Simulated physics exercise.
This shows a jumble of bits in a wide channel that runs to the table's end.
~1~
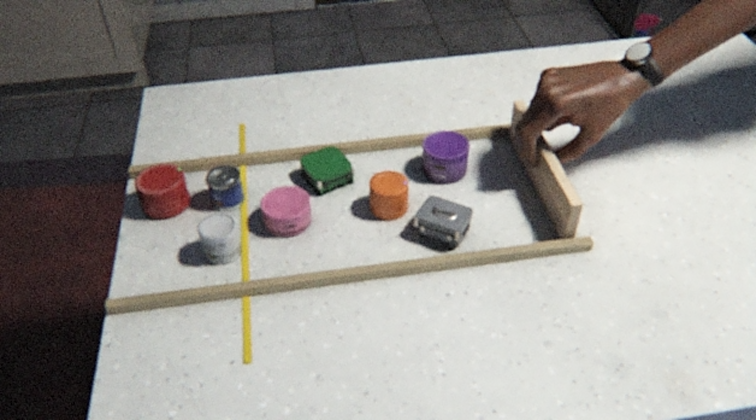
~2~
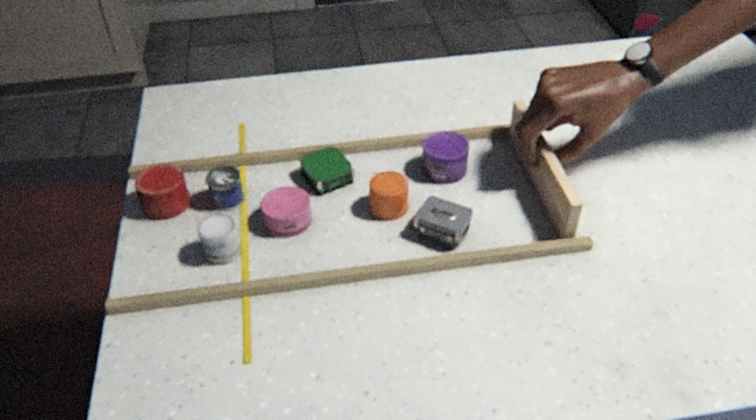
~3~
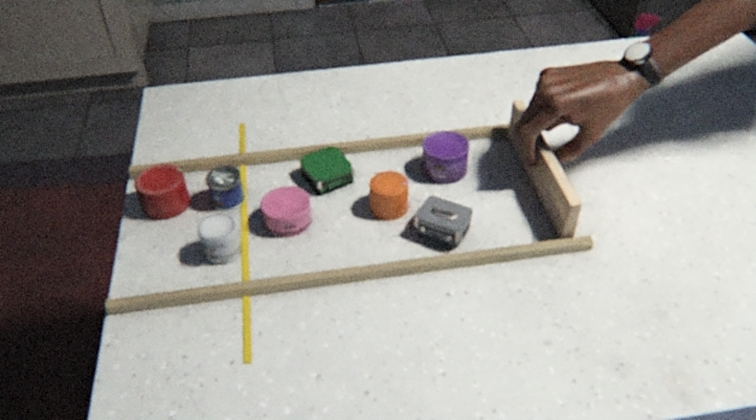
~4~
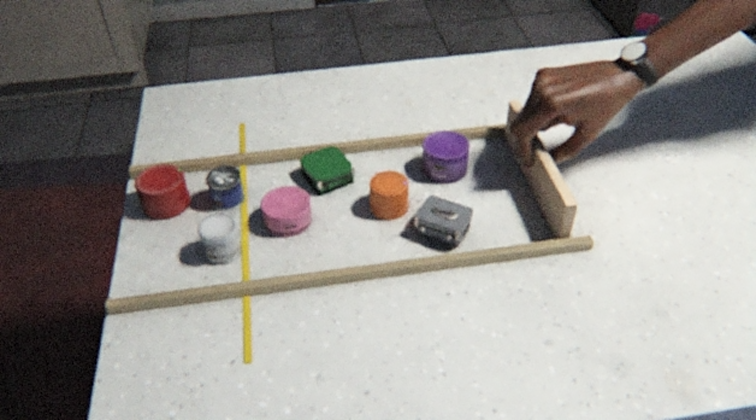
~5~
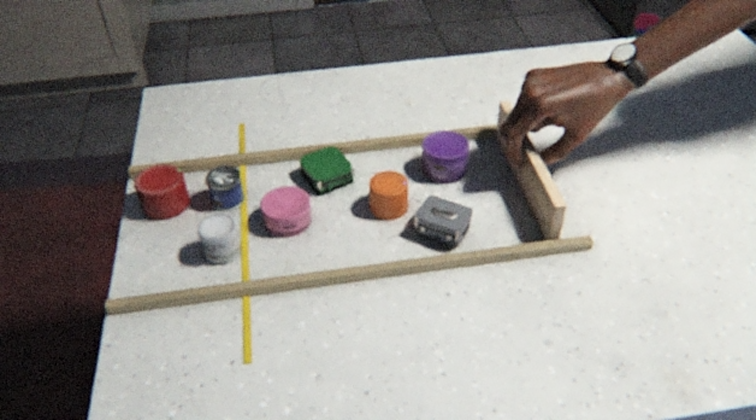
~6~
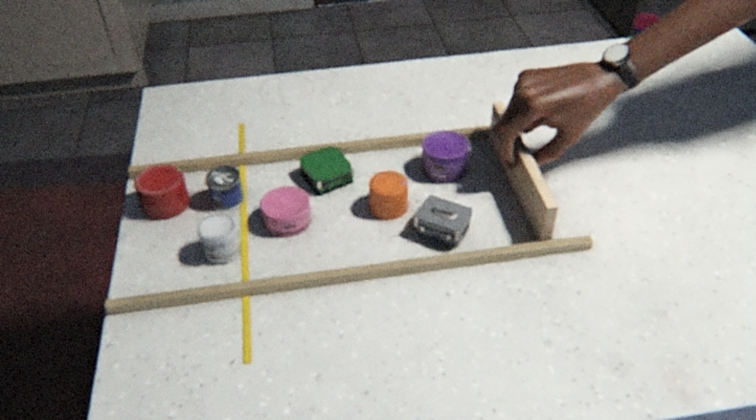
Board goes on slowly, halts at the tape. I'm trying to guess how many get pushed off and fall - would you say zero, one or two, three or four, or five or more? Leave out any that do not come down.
I predict the count lost over the end will be nil.
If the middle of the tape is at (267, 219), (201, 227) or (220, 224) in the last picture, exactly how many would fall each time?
Floor tally per try: 0 / 1 / 1.
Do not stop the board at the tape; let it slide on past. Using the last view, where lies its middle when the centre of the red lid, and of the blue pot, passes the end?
I reckon its middle sits around (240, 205) and then around (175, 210).
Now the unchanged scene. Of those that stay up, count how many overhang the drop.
The count would be 1.
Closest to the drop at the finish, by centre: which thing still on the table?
It would be the red lid, I'd say.
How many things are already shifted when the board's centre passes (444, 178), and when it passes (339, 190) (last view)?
Respectively 2 and 5.
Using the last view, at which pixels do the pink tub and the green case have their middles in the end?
The first sits around (179, 235), while the other sits around (178, 183).
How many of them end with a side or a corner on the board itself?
That comes to 3.
Soon after, none off yet; red lid at rest near (163, 192); white pot at rest near (220, 240); blue pot at rest near (225, 188).
At rest, the number that fall off is zero.
